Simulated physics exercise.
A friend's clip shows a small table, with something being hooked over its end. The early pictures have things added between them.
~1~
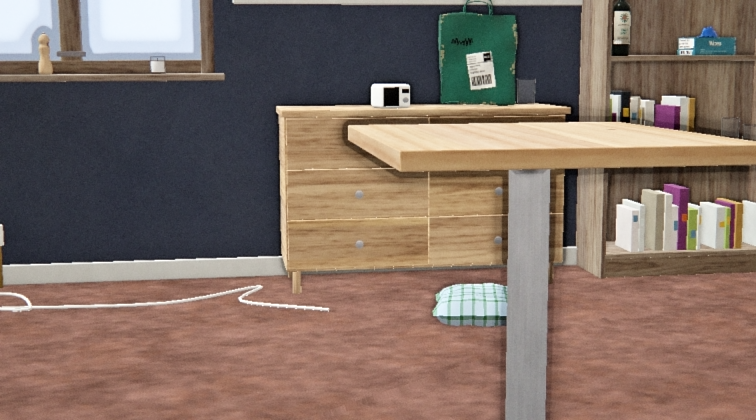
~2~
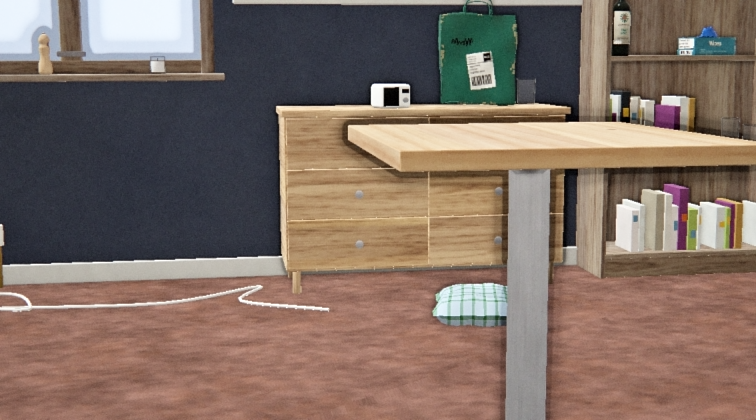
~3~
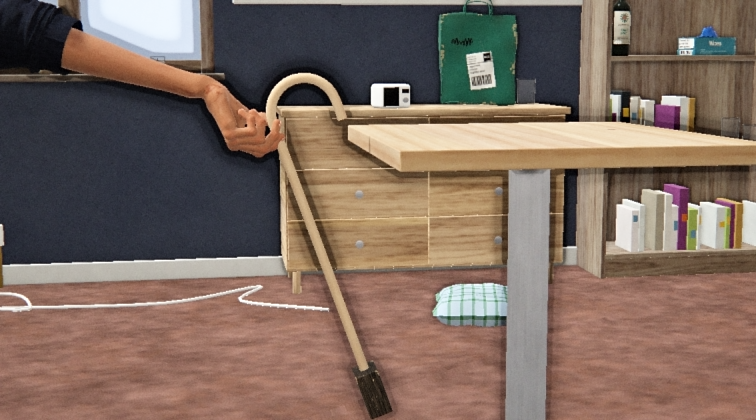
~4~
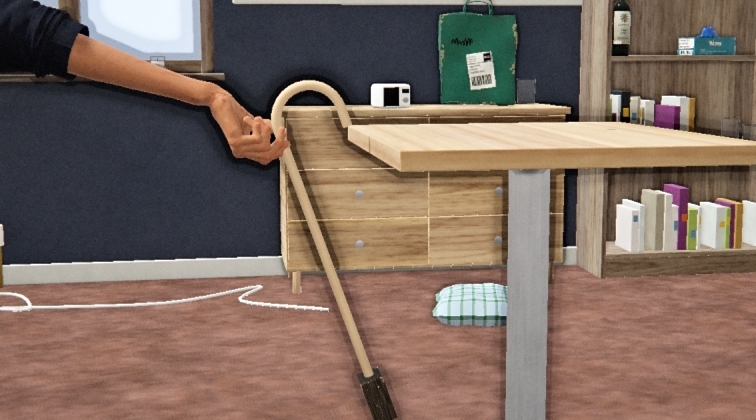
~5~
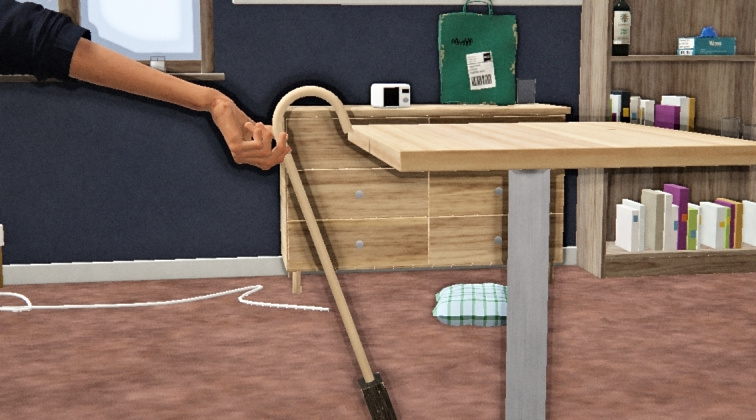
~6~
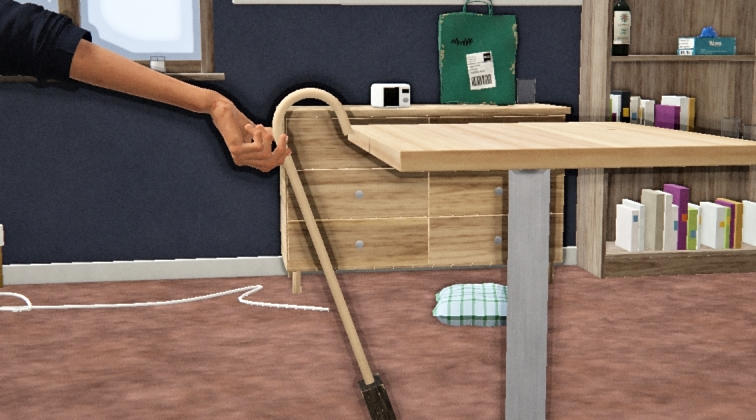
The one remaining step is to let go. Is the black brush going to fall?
Yes: Ends up below.
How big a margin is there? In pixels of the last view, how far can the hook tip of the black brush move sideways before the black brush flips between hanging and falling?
I'd say close to 20 pixels, heading right.
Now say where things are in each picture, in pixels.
The first picture shows table (530, 142).
The second picture shows table (530, 142).
The third picture shows still on the way; black brush (349, 243); table (530, 142).
The fourth picture shows still on the way; black brush (354, 250); table (530, 142).
The fifth picture shows still on the way; black brush (355, 255); table (530, 142).
The sixth picture shows in place, still held; black brush (355, 257); table (530, 142).
Then, 0.44 s past the last view, black brush in the air near (313, 407).
Finally, the black brush drops past the edge.
